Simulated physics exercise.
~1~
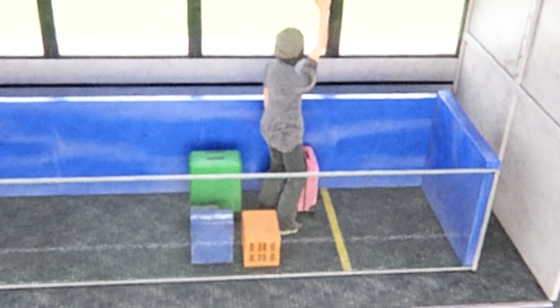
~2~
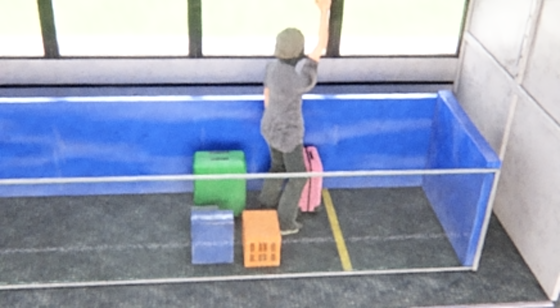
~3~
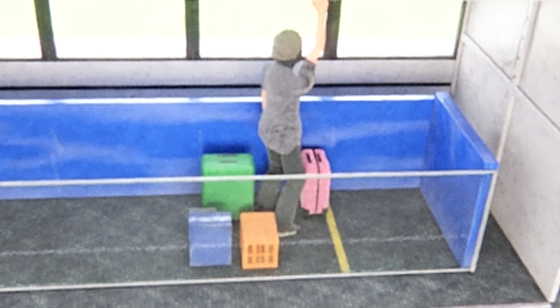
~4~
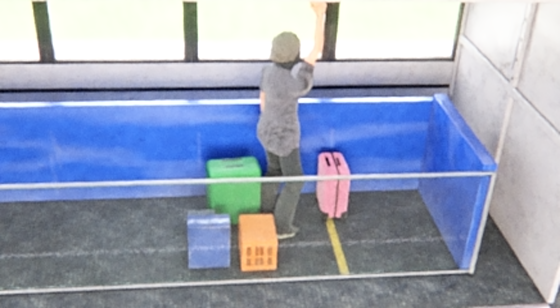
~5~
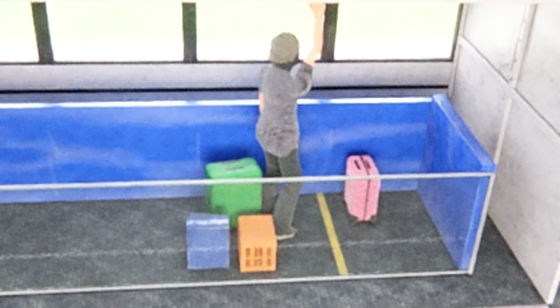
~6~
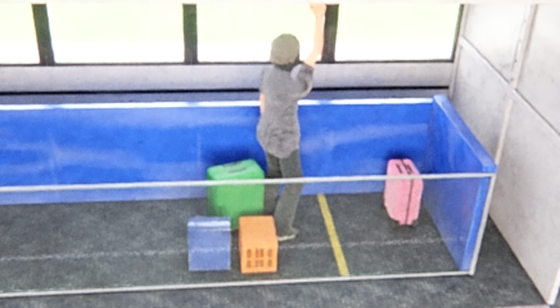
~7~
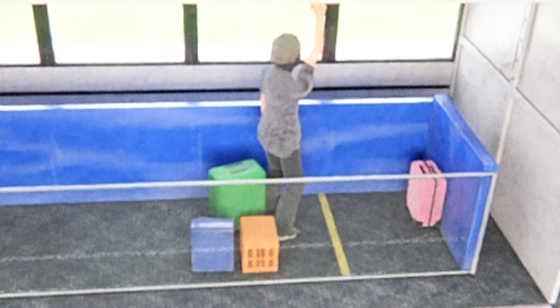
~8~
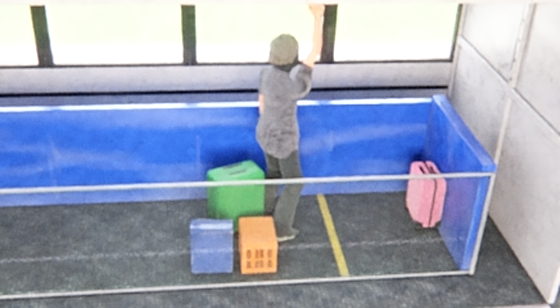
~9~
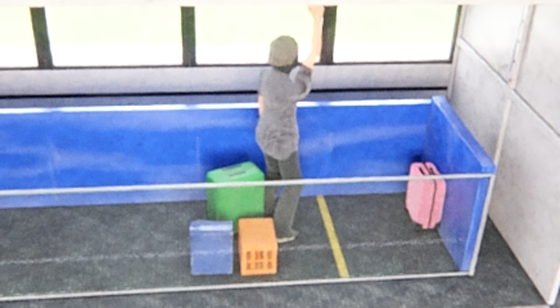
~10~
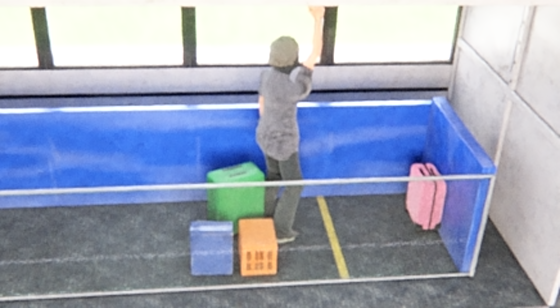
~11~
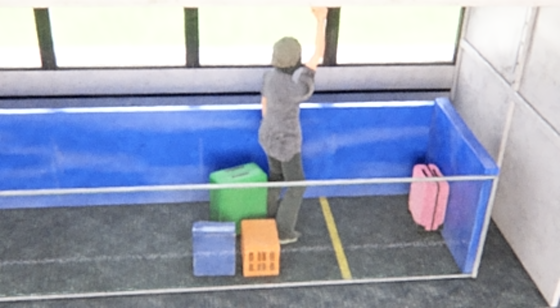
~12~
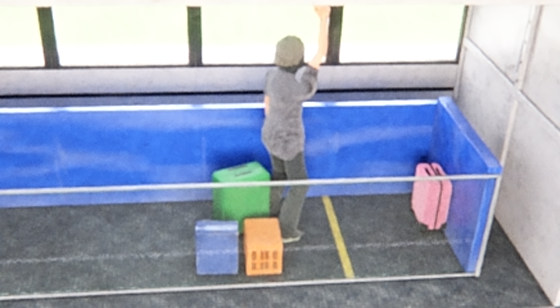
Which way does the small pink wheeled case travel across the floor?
The small pink wheeled case rolls to the right, away from the standing person and towards the blue end wall.
In this clip, a person stands holding on among upright cases and crates as a small pink wheeled case rolls right across the yellow line and stops near the blue end wall, while the green case shifts slightly right and stays short of the line.
